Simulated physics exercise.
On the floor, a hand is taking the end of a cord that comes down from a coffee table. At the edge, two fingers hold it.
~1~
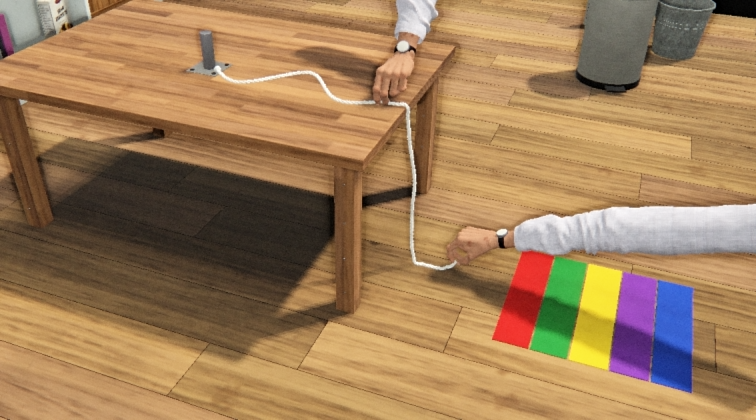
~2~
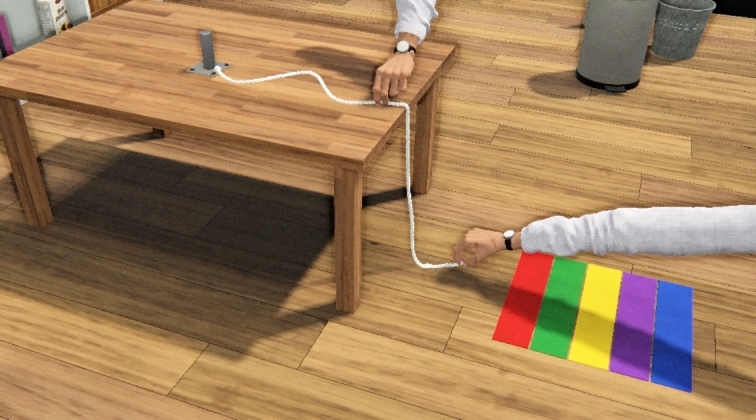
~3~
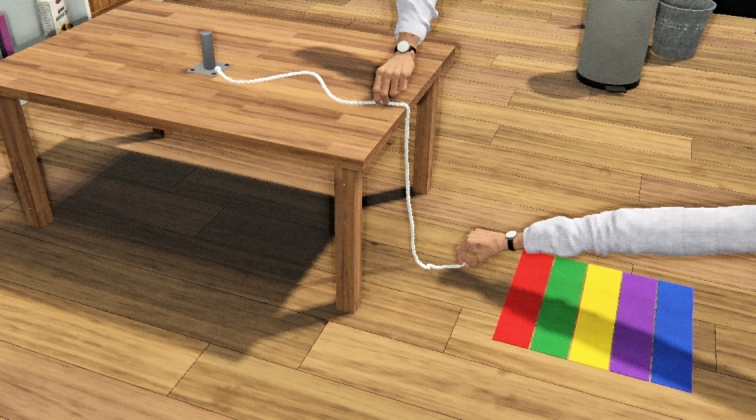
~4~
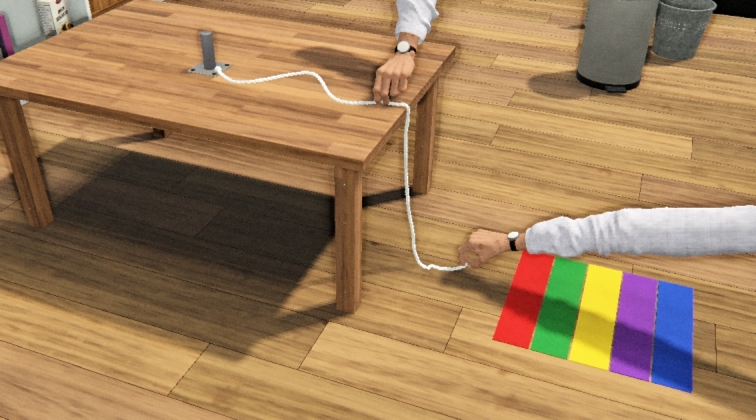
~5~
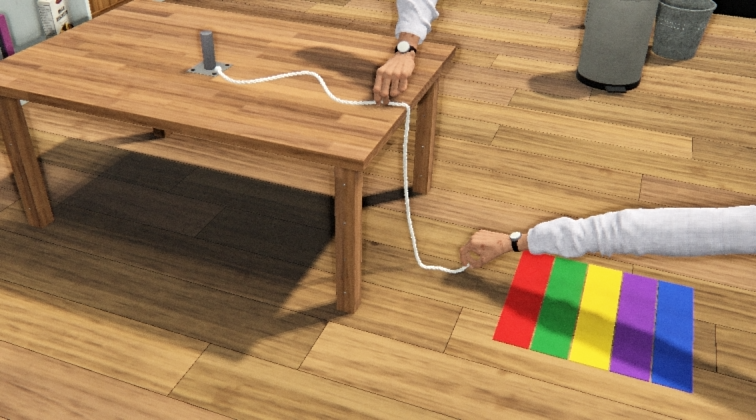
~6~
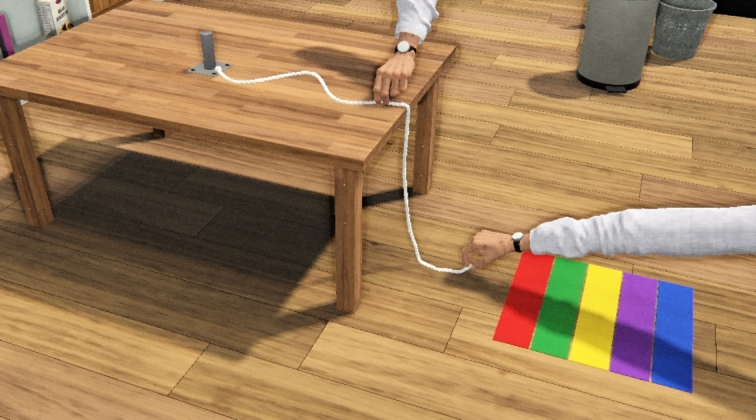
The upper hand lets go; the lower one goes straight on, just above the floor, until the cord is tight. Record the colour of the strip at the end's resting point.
Resting point: Purple strip.
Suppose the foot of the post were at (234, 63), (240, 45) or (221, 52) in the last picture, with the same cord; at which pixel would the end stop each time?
In pixels, the answers are (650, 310), (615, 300) and (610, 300).
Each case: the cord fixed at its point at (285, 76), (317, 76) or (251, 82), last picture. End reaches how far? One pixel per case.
Expect roughly (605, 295) for the first, (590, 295) for the second and (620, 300) for the third.
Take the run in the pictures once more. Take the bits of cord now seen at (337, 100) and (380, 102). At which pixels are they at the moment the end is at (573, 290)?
You'll find one close to (387, 100) and the other close to (413, 128).
Soon after, end near (573, 290); over green.
Then, end near (611, 299); over yellow.
At full stretch, end near (634, 304); over purple. Over purple.
